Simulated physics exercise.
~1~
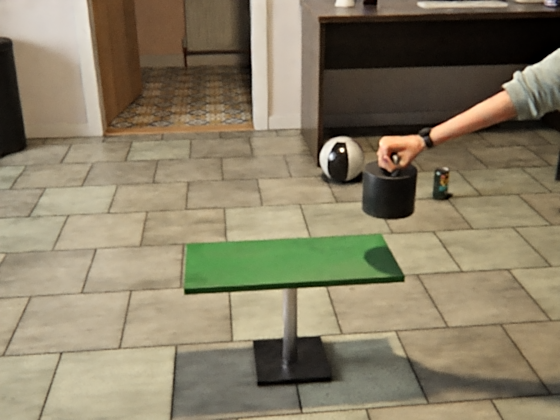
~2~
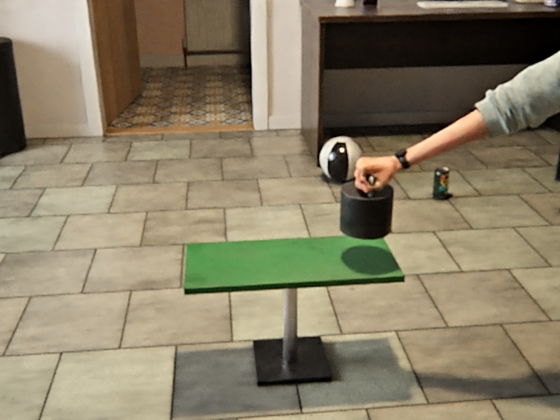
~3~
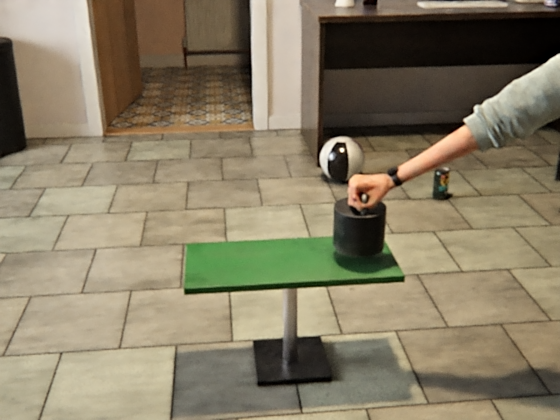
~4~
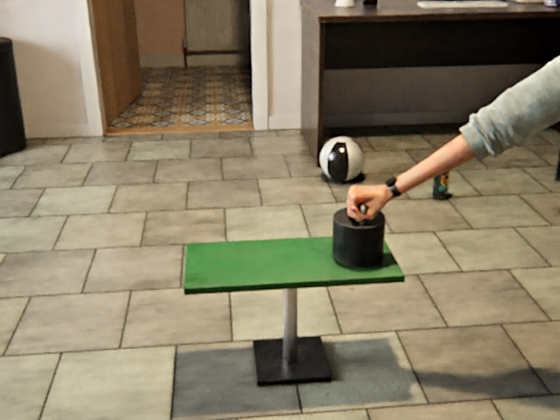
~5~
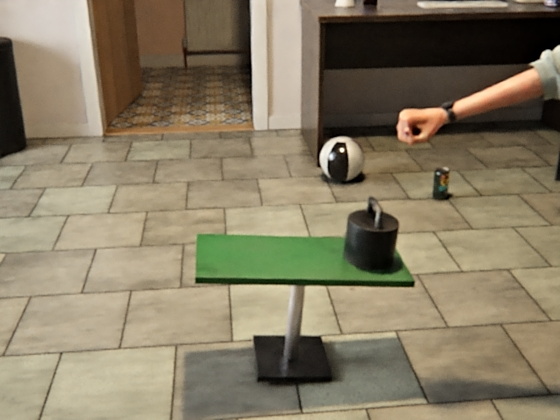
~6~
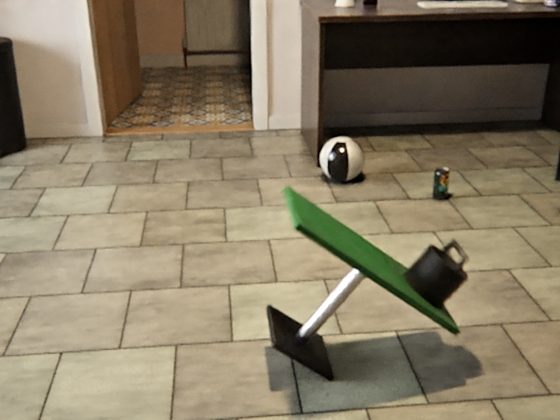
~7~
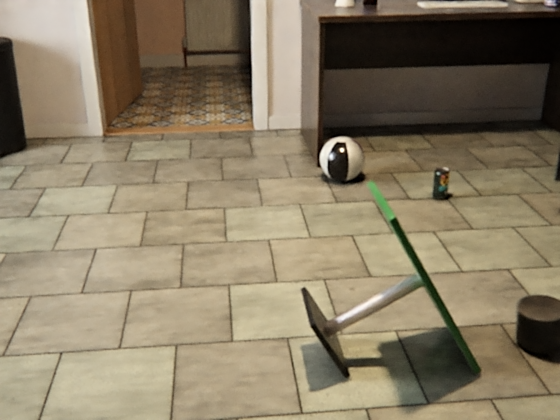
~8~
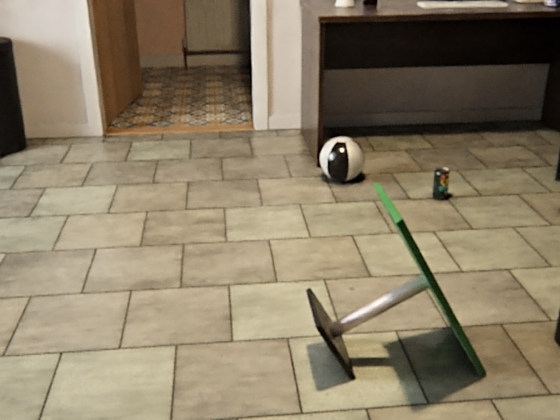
A dark cylinder with a handle was lowered by a hand onto the right end of a small green table, and once the hand let go, the table tipped over to the right, dropping the cylinder, and came to rest on its side.
